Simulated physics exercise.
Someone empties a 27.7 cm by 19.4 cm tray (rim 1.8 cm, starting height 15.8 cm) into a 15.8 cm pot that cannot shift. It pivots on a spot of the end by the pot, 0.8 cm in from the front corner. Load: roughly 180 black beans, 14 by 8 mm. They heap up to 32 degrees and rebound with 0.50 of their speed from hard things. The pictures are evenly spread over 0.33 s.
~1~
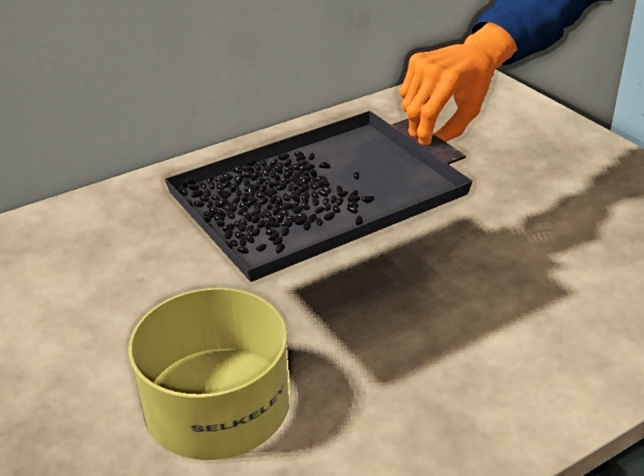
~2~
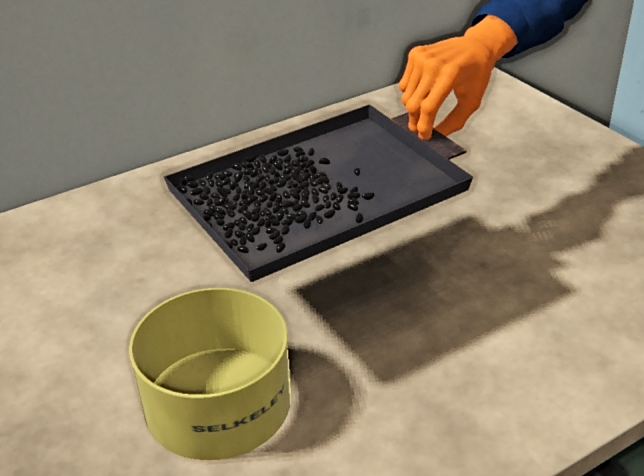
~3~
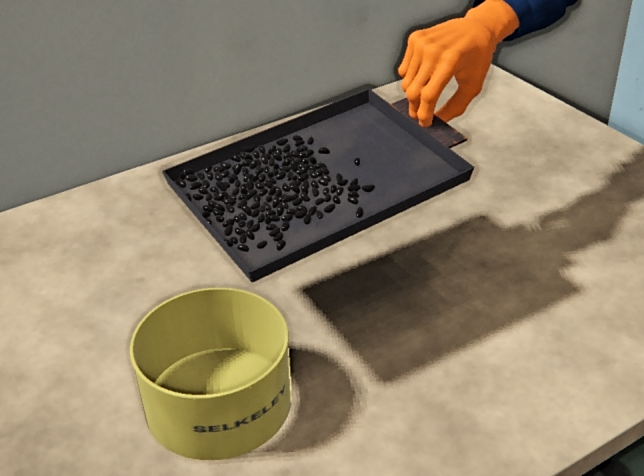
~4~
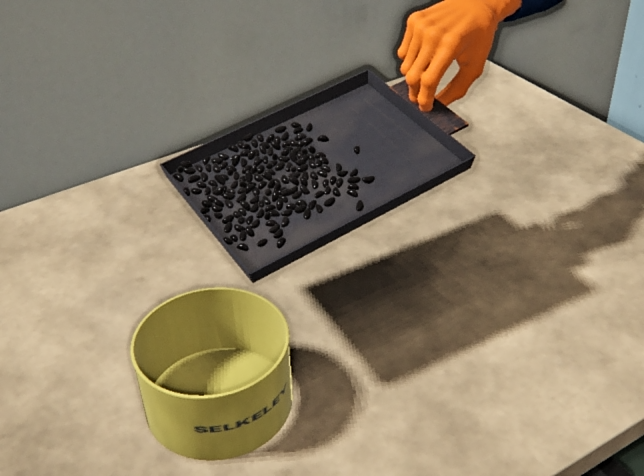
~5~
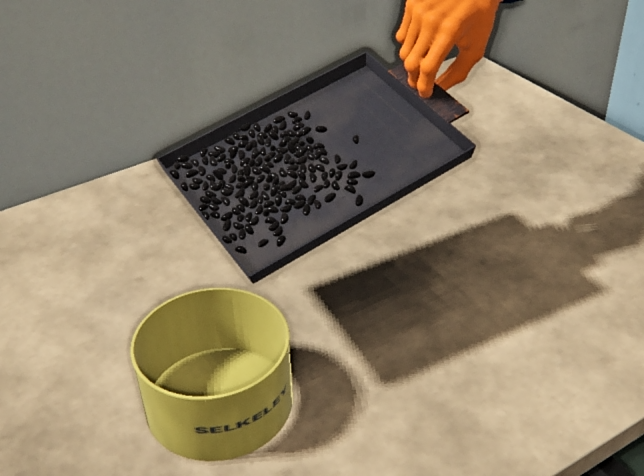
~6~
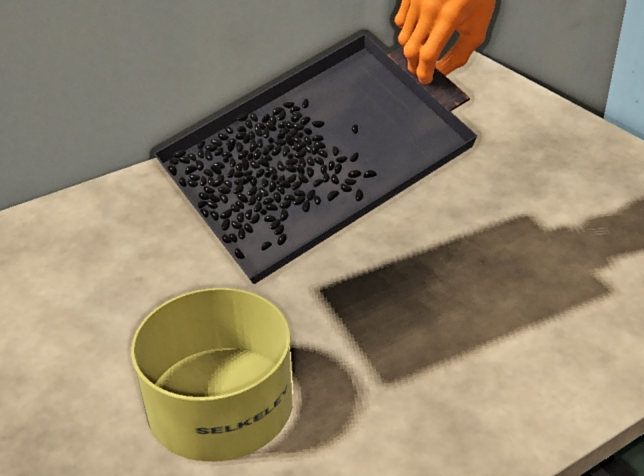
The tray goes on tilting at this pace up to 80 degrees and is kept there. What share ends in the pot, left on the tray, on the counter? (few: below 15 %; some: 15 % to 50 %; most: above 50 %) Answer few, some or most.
In the pot: Most; left on the tray: Few; on the counter: Few.
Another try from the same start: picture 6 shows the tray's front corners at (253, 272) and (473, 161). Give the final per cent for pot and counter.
Pot 50, counter 35.
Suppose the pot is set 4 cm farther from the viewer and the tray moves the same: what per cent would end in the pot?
Then about 35 per cent.
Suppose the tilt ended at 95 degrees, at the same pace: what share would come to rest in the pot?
In that case some 95 per cent.
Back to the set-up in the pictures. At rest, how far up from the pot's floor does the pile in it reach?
Roughly 2.5 cm.
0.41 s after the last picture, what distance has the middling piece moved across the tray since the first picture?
About 6 cm.
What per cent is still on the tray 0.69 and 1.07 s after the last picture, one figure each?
In turn: 95, 55.
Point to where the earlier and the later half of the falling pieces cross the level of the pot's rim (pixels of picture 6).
At about (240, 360), then at (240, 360).
Then, 0.41 s after the last picture, tilt 48 degrees; the tray holds 100 %, the pot 0 %.
Then, 0.69 s after the last picture, tilt 68 degrees; the tray holds 95 %, the pot 0 %.
Then, 1.07 s after the last picture, tilt 80 degrees; the tray holds 55 %, the pot 30 %.
In the end, pot 90 %, tray 5 %, counter 5 %.
